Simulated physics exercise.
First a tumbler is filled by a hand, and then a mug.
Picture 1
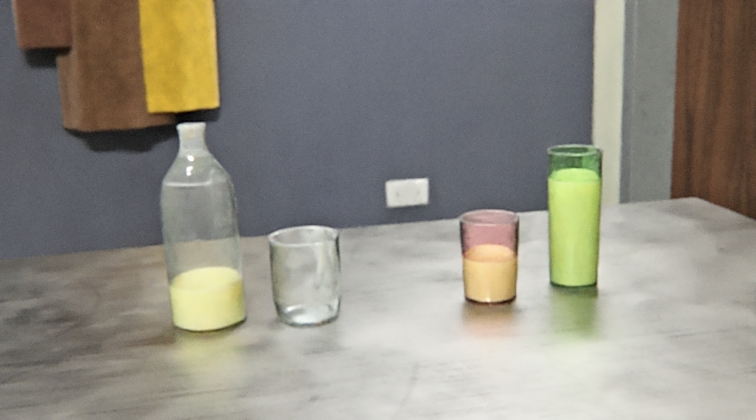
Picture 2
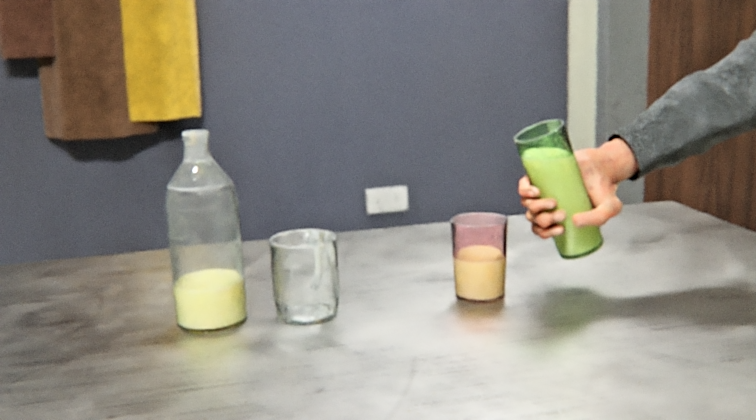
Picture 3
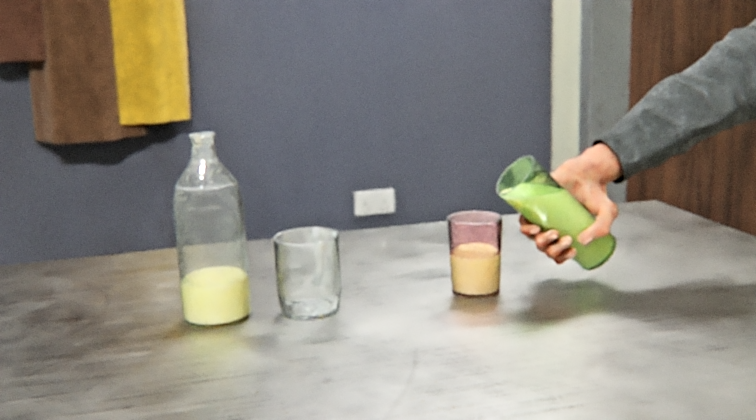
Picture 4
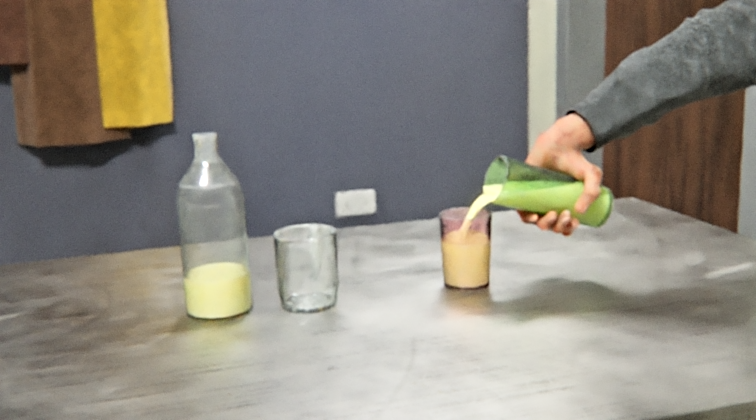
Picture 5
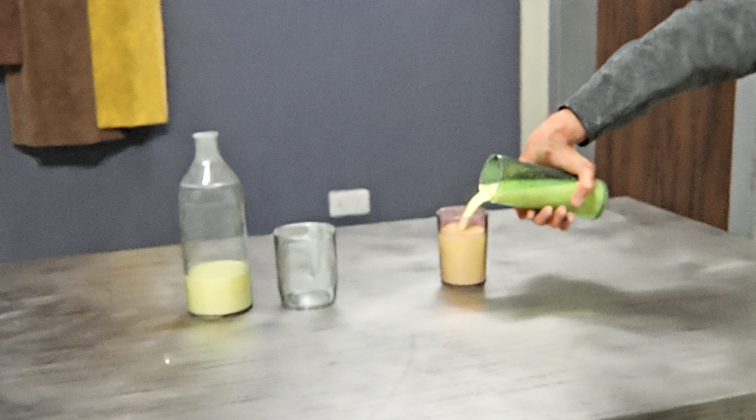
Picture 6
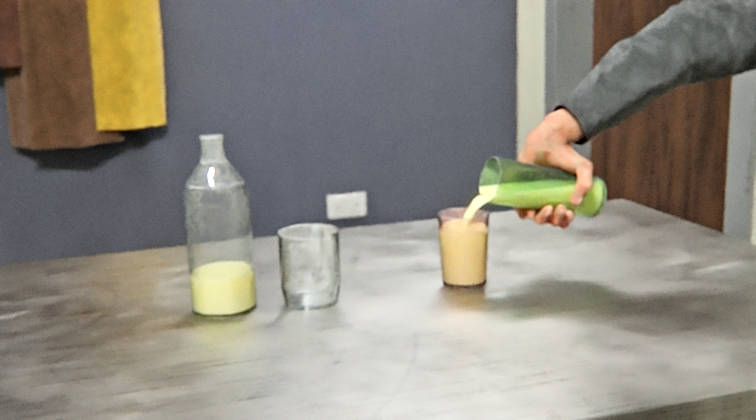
To begin with, a bottle, an empty glass, a partly filled tumbler and a tall green glass stand on a grey table. A hand reaches in from the right, lifts the tall glass and tilts it leftward, then pours a pale stream into the tumbler, whose level rises.
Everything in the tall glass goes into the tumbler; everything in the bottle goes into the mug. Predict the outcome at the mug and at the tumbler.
The mug holds everything, the tumbler overflows.
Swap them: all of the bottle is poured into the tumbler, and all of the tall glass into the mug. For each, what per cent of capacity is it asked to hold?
The first sits near 130 per cent of capacity and the second near 90 per cent.
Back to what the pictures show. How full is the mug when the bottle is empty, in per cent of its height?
60 out of a hundred, or close to it.
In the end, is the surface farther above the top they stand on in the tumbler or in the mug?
Answer: The tumbler on the right.
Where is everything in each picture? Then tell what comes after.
The first frame shows both stand on the top; tall glass (574, 215) about three quarters full; bottle (201, 222) about a quarter full; tumbler (489, 256) about half full; mug (306, 274) empty.
The second frame shows the hand lifts the tall glass; tall glass (559, 188) tipped 20° with all of its load; tumbler about half full, surface at (479, 257).
In the third frame, the tall glass is brought over; tall glass (556, 213) tipped 45° with all of its load; tumbler (475, 253) about half full.
In the fourth frame, a stream runs into the tumbler; tall glass (547, 193) tipped 70° with nearly all of its load; tumbler about two thirds full, surface at (466, 240).
In the fifth frame, a stream runs into the tumbler; tall glass (542, 189) tipped 75° with about three quarters of its load; mug (306, 264) empty.
In the sixth frame, a stream runs into the tumbler; tall glass (541, 188) tipped 75° with about three quarters of its load; bottle about a quarter full, surface at (222, 272); tumbler about three quarters full, surface at (463, 228); mug (310, 264) empty.
Soon after, the tumbler is full to the brim and has run over.
In the end, the mug is about two thirds full; the tumbler is full to the brim and has run over.
